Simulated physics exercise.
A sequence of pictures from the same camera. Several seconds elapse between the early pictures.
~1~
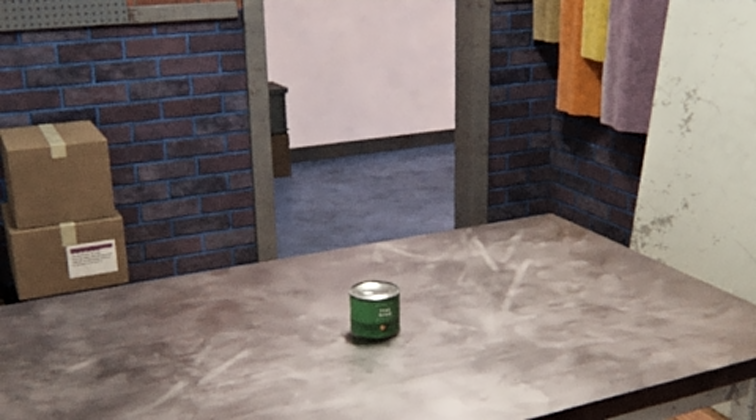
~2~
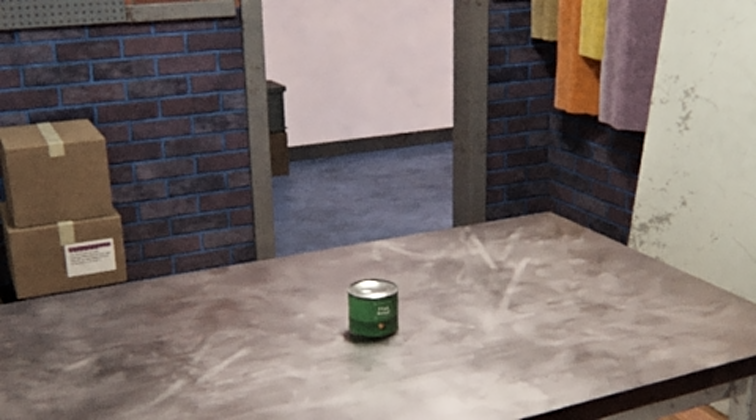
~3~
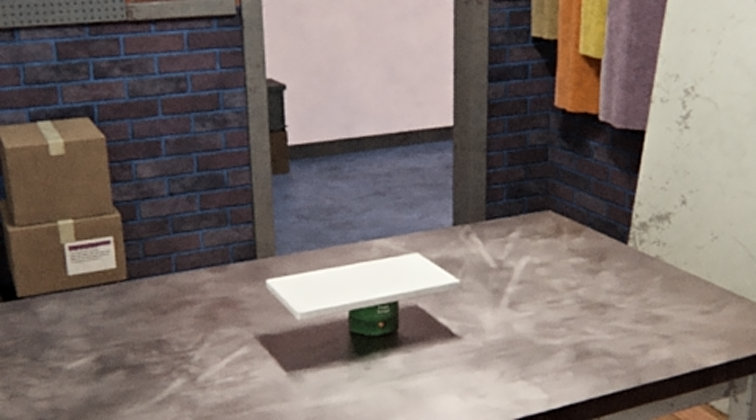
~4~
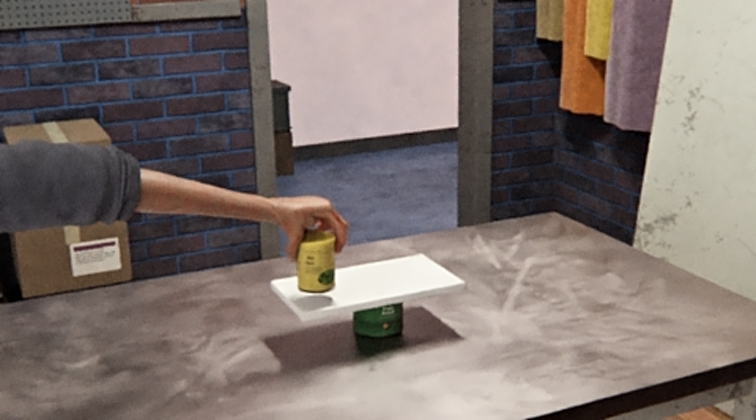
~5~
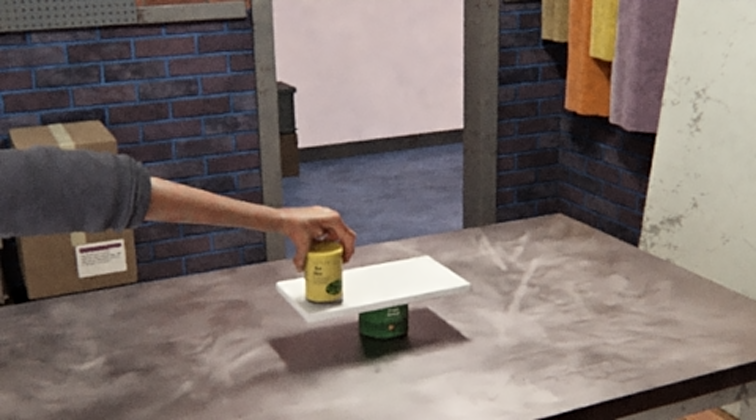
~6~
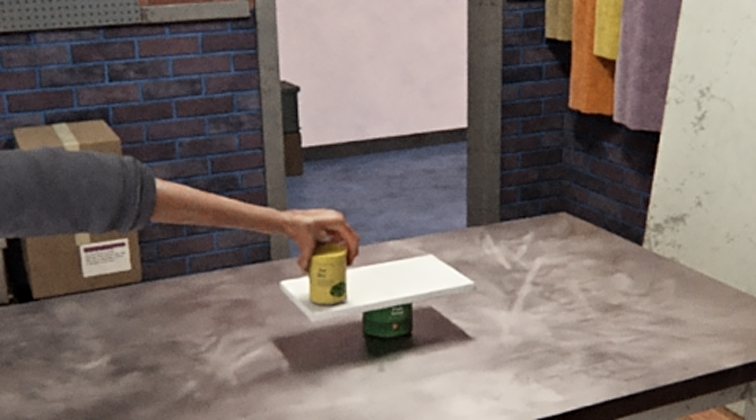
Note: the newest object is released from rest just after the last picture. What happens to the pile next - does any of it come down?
It falters.
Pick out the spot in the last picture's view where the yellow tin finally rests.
At about (252, 372).
Then, 0.30 s after the last picture, yellow tin now fallen; white lid tipped 40° from how it was.
Then, 0.80 s after the last picture, white lid tipped 26° from how it was.
At rest, fallen, yellow tin; moved from the start, white lid; green tub in place. Seen from the same camera at the end, yellow tin near (252, 373). The stack gives way.
